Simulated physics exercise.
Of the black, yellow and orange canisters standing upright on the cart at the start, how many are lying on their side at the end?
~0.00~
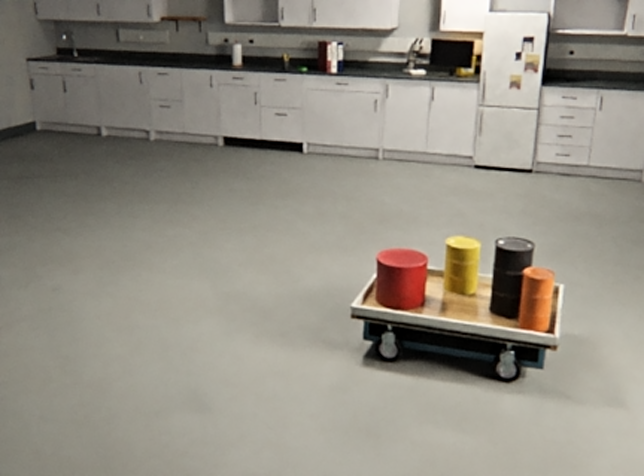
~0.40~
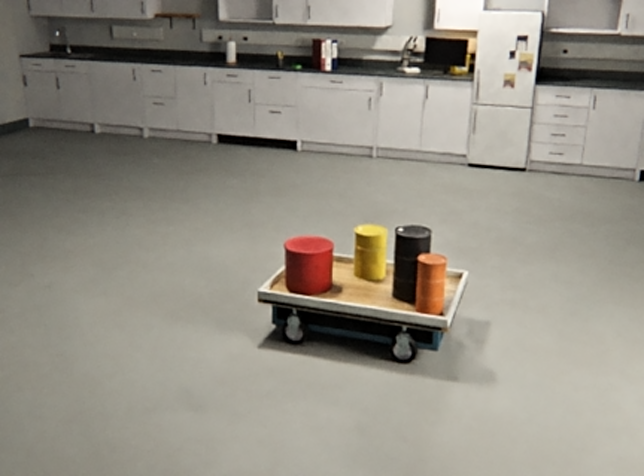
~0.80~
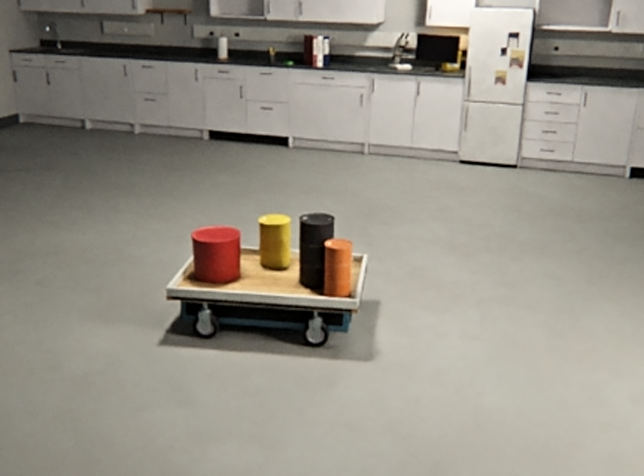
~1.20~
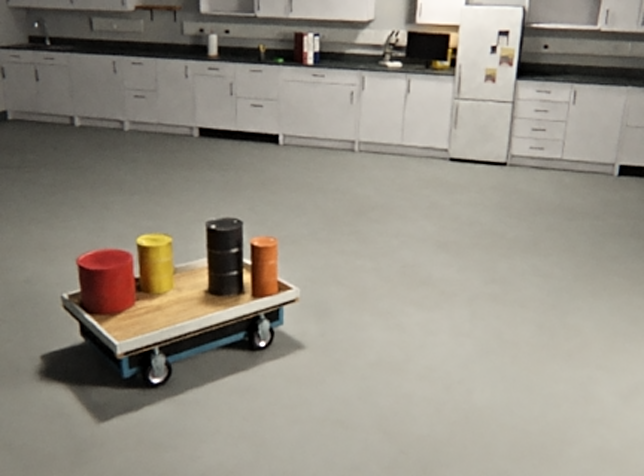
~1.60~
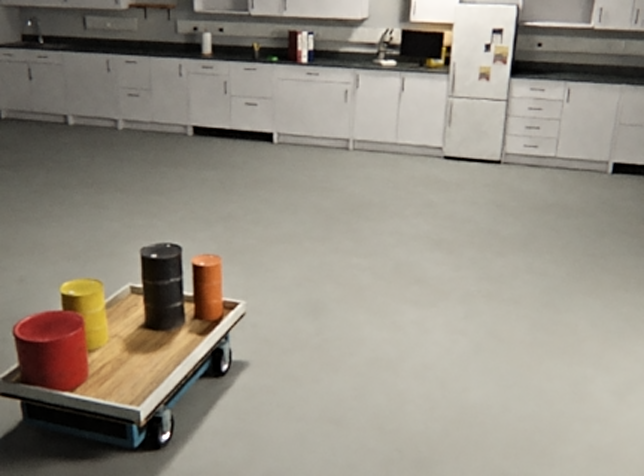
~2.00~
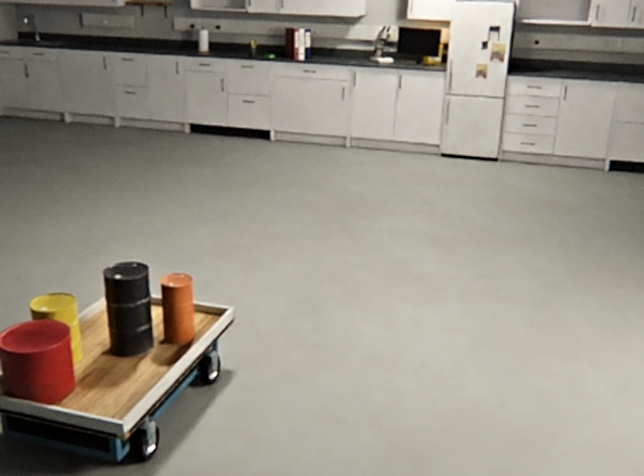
None of them are lying on their side. The black, yellow and orange canisters are all still standing on the cart at the end.
